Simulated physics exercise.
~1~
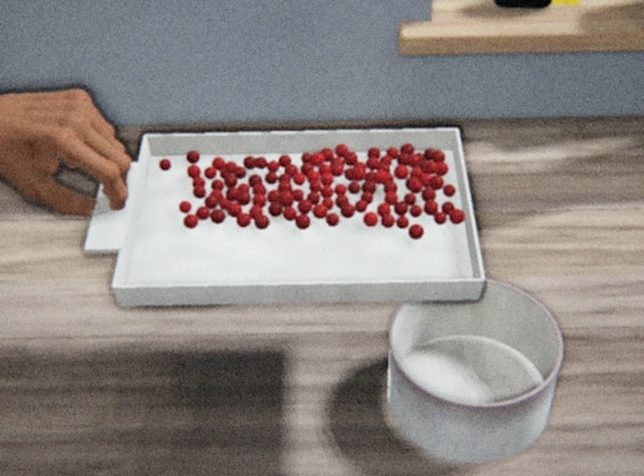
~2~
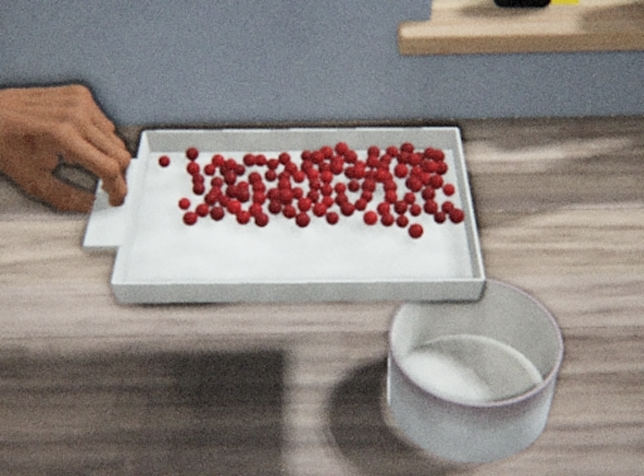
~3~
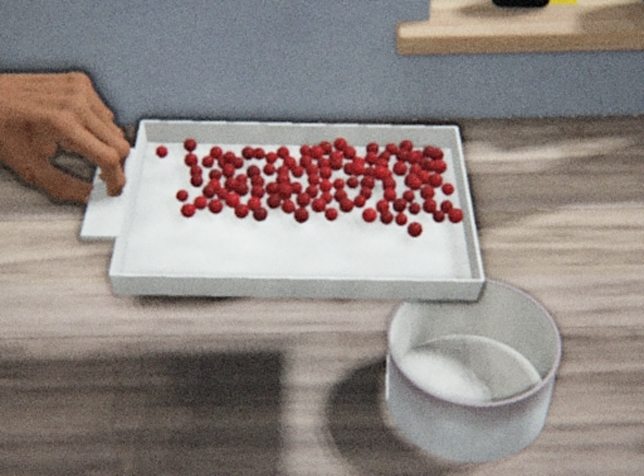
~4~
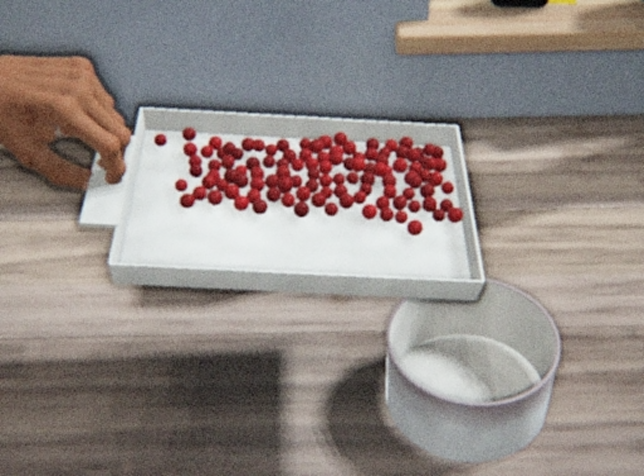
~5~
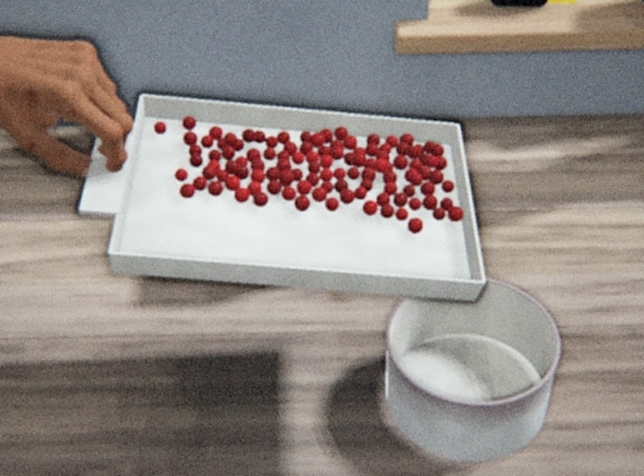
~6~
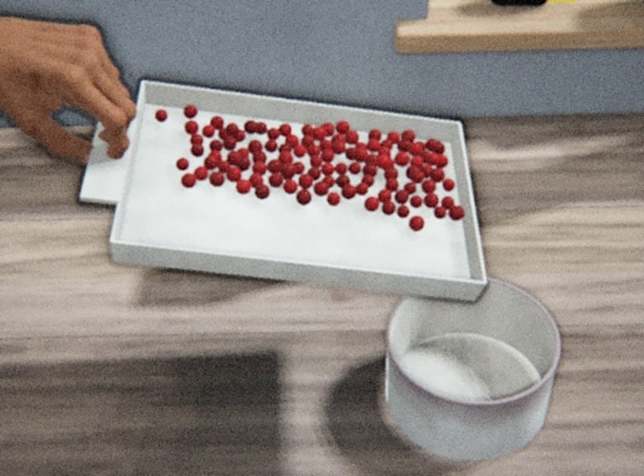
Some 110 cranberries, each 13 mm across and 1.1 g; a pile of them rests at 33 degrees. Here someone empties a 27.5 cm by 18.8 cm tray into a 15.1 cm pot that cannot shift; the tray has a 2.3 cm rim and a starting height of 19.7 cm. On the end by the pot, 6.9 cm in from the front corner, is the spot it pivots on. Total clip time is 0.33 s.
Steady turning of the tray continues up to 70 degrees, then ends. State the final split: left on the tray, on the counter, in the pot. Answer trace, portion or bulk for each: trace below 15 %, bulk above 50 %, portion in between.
Tray: Bulk. Counter: Trace. Pot: Trace.
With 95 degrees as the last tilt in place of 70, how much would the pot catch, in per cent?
The pot would get around 60 per cent.
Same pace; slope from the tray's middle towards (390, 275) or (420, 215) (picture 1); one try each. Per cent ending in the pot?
Roughly 0 % for the first direction, roughly 0 % for the second.
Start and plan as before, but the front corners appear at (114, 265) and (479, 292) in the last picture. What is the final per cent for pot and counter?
Pot 0; counter 5.
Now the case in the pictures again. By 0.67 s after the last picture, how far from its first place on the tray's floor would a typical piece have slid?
It has moved some 5 cm from its start.
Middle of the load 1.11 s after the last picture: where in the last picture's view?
At about (442, 172).
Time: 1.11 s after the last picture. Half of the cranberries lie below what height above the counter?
Median height: Approx. 24 cm.
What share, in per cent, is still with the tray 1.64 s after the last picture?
About 100% of the load.
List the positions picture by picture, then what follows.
The first picture shows tray tilt 0 degrees, front corners at (117, 284) and (480, 277); middle of the pieces at (327, 192); pot at (475, 338).
The second picture shows tray tilt 1 degrees, front corners at (116, 281) and (480, 277); middle of the pieces at (327, 191).
The third picture shows tray tilt 3 degrees, front corners at (114, 272) and (480, 278), lowest corner right front; middle of the pieces at (325, 186).
The fourth picture shows tray tilt 6 degrees, front corners at (113, 261) and (480, 279), lowest corner right front; middle of the pieces at (325, 181).
The fifth picture shows tray tilt 9 degrees, front corners at (114, 250) and (481, 280), lowest corner right front; middle of the pieces at (326, 175).
The sixth picture shows tray tilt 11 degrees, front corners at (115, 239) and (482, 280), lowest corner right front; middle of the pieces at (328, 170); pot at (473, 336).
Then, 0.67 s after the last picture, tilt 39 degrees; the tray holds 100 %, the pot 0 %.
Then, 1.11 s after the last picture, tilt 57 degrees; the tray holds 100 %, the pot 0 %.
Then, 1.64 s after the last picture, tilt 70 degrees; the tray holds 100 %, the pot 0 %.
In the end, tray 100 %, counter 0 %, pot 0 %.
